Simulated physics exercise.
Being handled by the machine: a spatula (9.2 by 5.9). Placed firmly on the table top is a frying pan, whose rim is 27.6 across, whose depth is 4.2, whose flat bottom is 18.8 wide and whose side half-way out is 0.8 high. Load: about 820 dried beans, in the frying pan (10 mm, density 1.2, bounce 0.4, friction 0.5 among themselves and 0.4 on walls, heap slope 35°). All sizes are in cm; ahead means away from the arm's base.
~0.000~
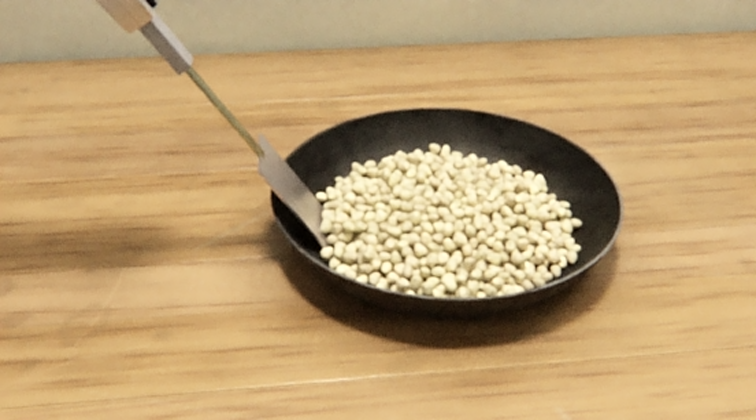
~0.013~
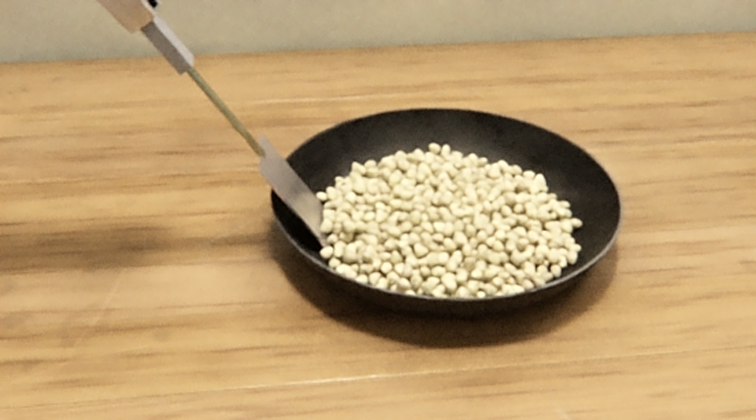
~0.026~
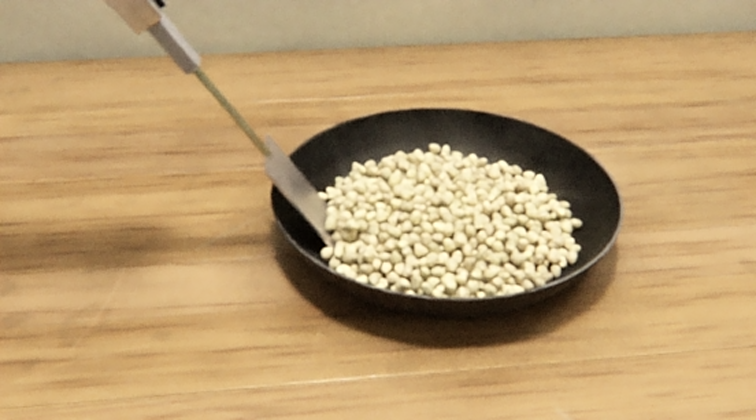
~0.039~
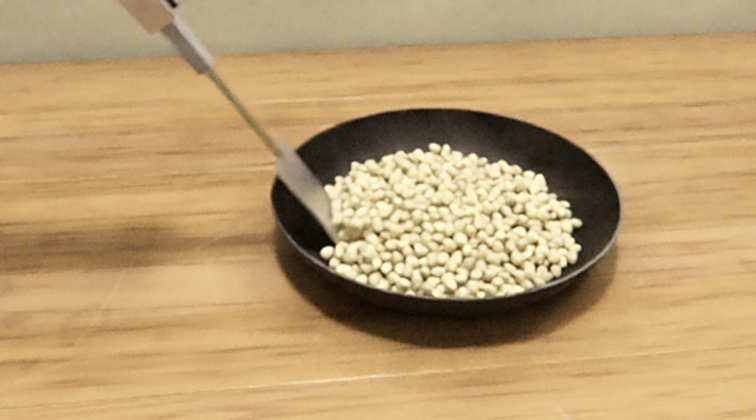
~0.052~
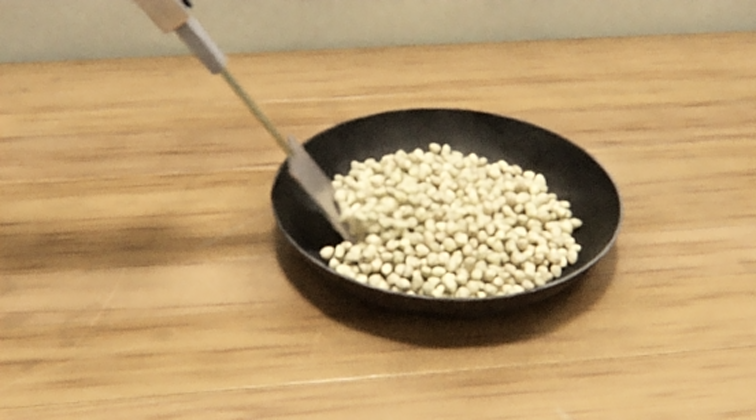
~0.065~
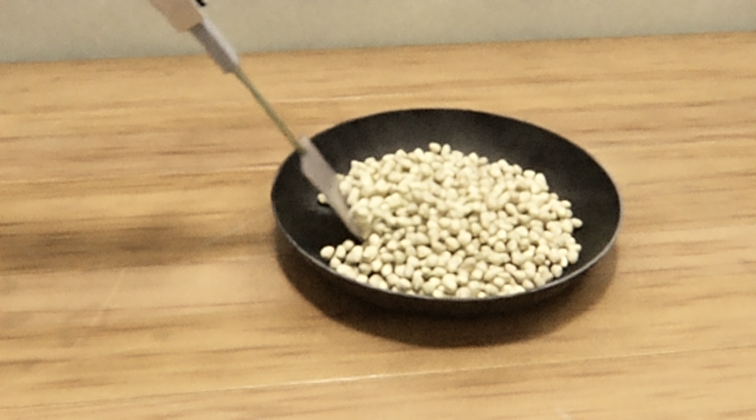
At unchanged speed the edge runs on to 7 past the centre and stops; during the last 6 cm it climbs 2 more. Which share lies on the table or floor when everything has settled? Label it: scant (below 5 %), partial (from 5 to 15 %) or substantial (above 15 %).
Scant (below 5 %).
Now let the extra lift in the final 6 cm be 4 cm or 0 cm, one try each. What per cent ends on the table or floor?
Roughly 5 per cent, then 5 per cent.
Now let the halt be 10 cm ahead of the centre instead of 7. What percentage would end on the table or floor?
Then about 15 per cent.
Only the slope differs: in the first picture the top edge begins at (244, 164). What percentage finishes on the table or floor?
I'd estimate close to 0 per cent.
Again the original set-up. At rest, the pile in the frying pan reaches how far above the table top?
5.5 cm.
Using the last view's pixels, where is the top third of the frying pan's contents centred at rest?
I'd put it close to (551, 196).
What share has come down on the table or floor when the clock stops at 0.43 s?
It works out to about 2 in a hundred.
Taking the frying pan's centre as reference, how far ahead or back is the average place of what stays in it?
Ahead of centre, roughly 4.0 centimetres.
After 0.13 s, sloping 58°, highest piece 6 above the table; 815 in the frying pan.
After 0.20 s, sloping 58°, highest piece 6 above the table; 815 in the frying pan.
After 0.43 s, sloping 58°, highest piece 6 above the table; 798 in the frying pan, 15 on the table or floor, 2 on the blade or in flight.
After 1.48 s, sloping 58°, highest piece 5 above the table; 798 in the frying pan, 17 on the table or floor.
At rest, 798 in the frying pan, 17 on the table or floor. That is 2 % on the table or floor.
